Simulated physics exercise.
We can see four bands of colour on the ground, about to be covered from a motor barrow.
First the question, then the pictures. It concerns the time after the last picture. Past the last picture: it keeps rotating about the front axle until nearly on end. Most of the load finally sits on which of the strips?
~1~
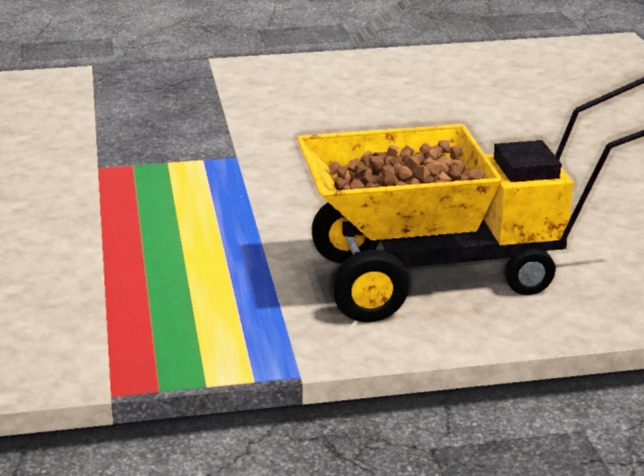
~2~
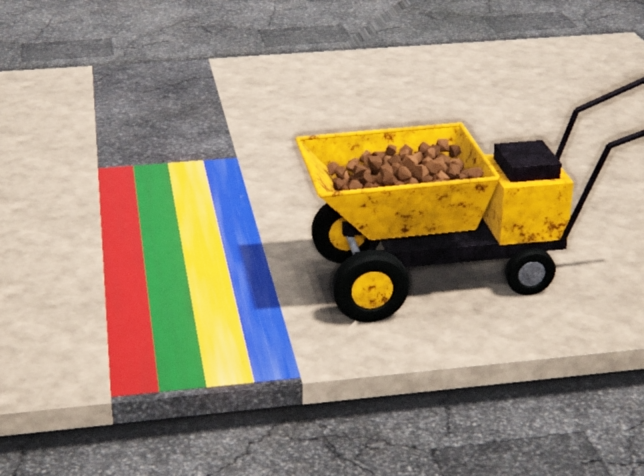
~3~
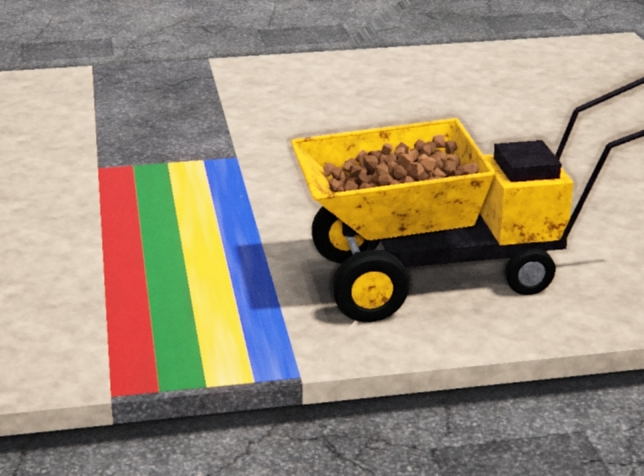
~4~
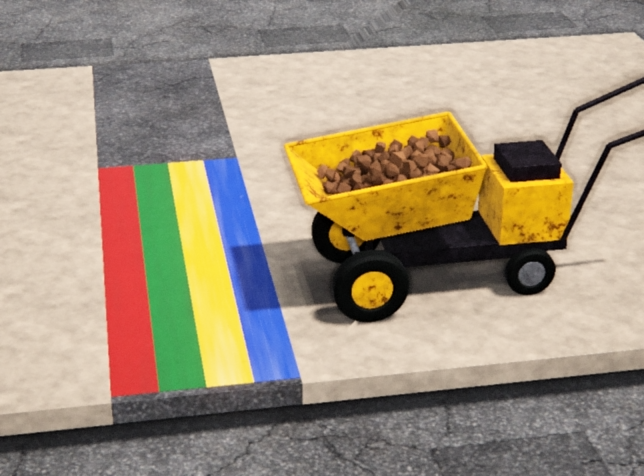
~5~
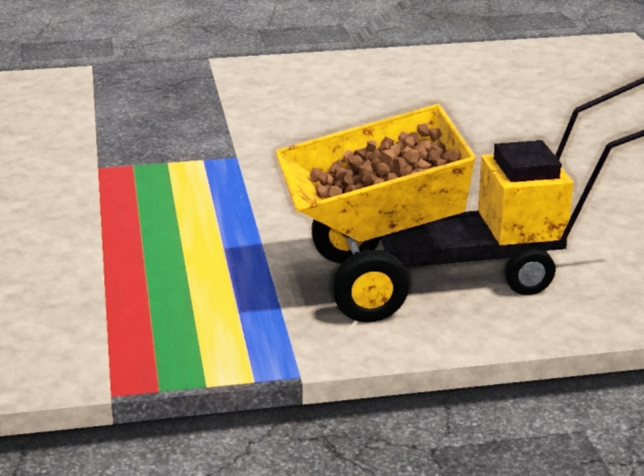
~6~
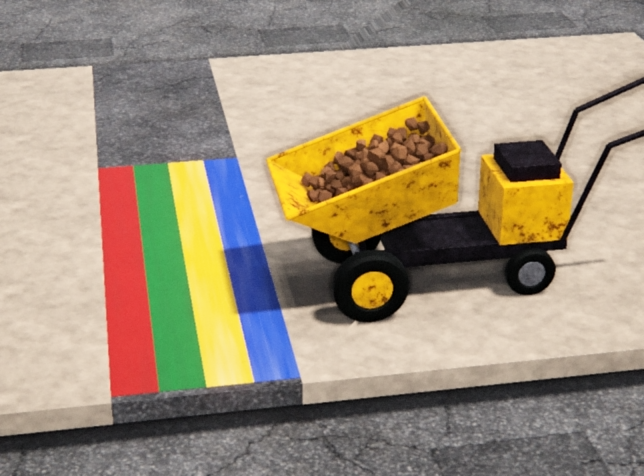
It sits mostly on the yellow strip.
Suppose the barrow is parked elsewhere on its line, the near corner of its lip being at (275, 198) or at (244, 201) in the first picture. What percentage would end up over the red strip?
Near 20 and 30 percent respectively.
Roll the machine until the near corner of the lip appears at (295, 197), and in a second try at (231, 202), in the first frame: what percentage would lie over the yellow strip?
It works out to 20 per cent in the first case and 0 per cent in the second.
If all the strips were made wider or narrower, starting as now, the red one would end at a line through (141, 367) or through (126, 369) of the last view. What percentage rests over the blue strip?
About 0 per cent first, then about 0 per cent.
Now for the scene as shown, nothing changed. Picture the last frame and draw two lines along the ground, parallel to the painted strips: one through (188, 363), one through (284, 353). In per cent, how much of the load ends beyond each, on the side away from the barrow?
That's 20 per cent for the first and 70 per cent for the second.
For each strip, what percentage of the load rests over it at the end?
The blue strip carries 5 per cent, the yellow strip 35 per cent, the green strip 20 per cent and the red strip 5 per cent.
Soon after the last picture, skip tipped steeply; all in the skip.
A little later, skip tipped steeply; most in the skip; a stray few over the blue strip; a small part over the yellow strip; a stray few over the green strip; a stray few falling.
Later still, skip tipped right over; about a third in the skip; a stray few over the blue strip; about a third over the yellow strip; about a quarter over the green strip; a small part over the red strip; a stray few off the paint.
At rest, skip tipped right over; about a third in the skip; a small part over the blue strip; about a third over the yellow strip; about a quarter over the green strip; a small part over the red strip; a stray few off the paint.
